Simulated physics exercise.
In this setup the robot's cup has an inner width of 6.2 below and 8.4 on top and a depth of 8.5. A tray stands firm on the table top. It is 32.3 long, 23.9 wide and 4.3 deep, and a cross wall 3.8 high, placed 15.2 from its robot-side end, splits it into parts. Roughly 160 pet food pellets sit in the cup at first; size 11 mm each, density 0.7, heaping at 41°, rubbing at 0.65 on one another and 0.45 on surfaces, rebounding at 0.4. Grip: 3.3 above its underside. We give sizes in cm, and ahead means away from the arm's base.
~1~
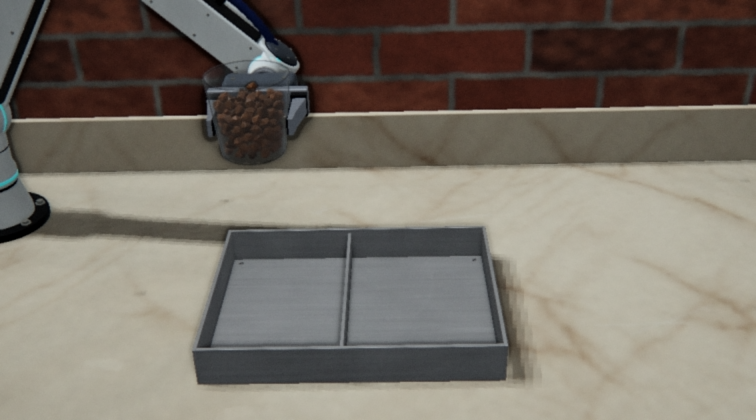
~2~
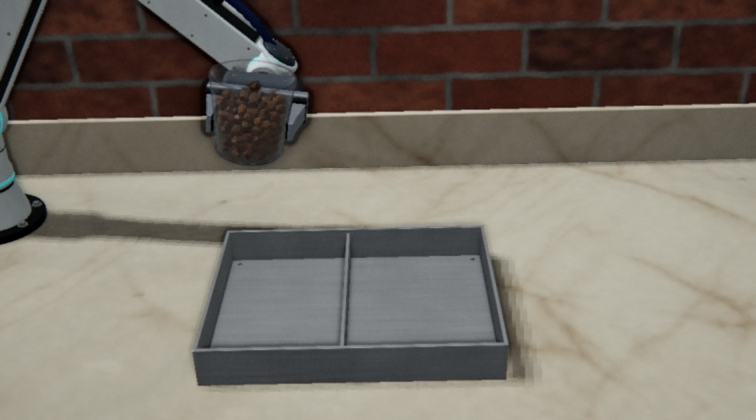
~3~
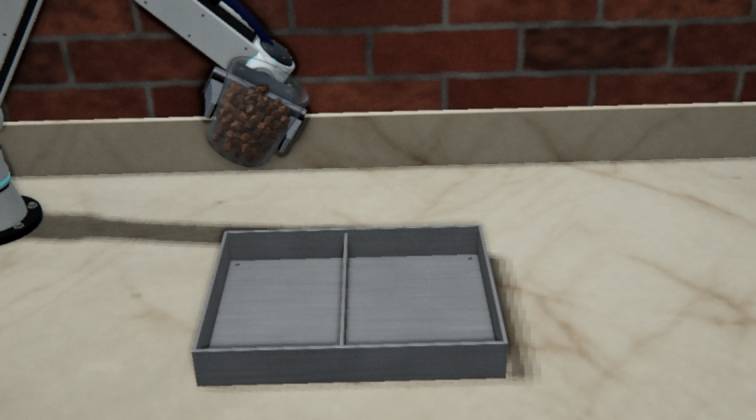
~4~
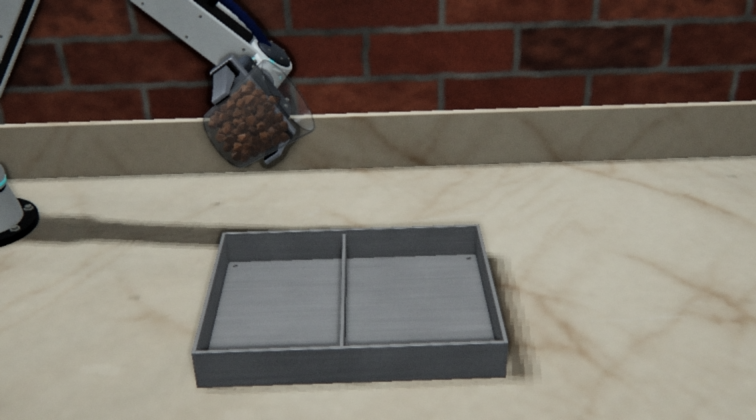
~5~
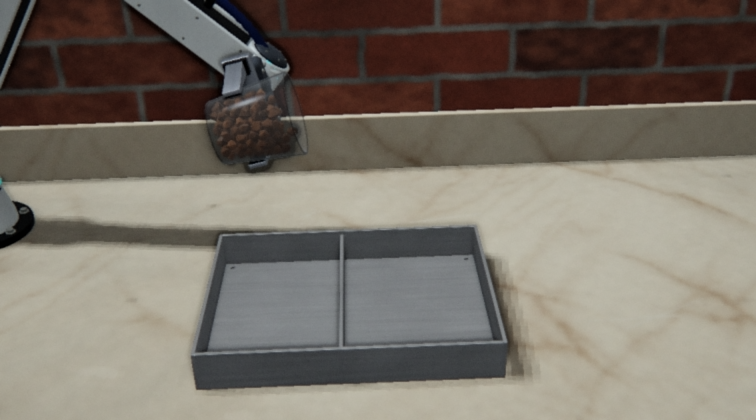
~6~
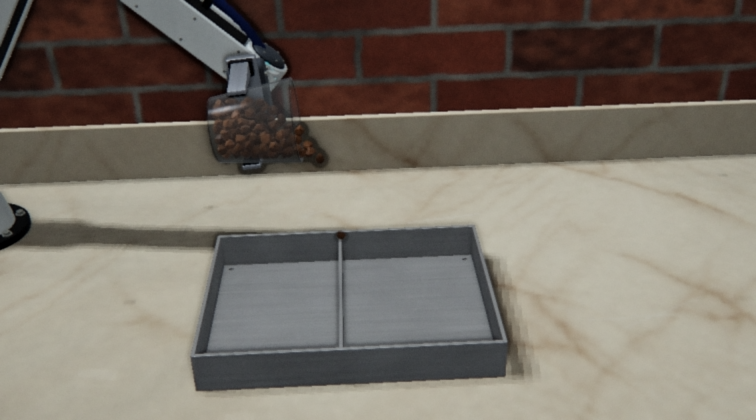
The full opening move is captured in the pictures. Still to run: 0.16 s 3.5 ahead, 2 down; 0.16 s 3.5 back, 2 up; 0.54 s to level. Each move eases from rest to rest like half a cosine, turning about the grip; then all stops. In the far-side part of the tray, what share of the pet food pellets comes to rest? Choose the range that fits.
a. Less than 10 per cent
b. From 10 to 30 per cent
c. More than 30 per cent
b, from 10 to 30 per cent.
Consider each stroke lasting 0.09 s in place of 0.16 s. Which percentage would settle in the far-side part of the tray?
About 45 per cent, then.
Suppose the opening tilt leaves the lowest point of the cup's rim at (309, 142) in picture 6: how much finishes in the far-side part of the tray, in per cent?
0 %.
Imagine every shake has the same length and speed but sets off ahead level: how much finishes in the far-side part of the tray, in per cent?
Roughly 25 percent of it.
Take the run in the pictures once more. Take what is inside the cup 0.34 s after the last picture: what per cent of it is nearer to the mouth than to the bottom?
Mouth half share: Roughly 50 %.
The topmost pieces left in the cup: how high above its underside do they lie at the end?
It reaches close to 7.5 cm in the end.
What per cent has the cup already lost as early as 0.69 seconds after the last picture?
About 20 per cent.
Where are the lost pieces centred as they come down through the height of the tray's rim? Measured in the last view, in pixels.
They come through centred close to (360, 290).
Then, 0.34 s on, tilted 85° forward, highest piece 27 above the table; 137 in the cup, 11 in the far-side part, 12 in flight or on a rim.
Then, 0.69 s on, tilted 20° forward, highest piece 29 above the table; 131 in the cup, 23 in the far-side part, 6 in the robot-side part.
Then, 1.06 s on, level, highest piece 29 above the table; 131 in the cup, 23 in the far-side part, 6 in the robot-side part.
Then, 2.11 s on, level, highest piece 29 above the table; 131 in the cup, 23 in the far-side part, 6 in the robot-side part.
In the end, 131 in the cup, 23 in the far-side part, 6 in the robot-side part. That is 14 % in the far-side part of the tray.
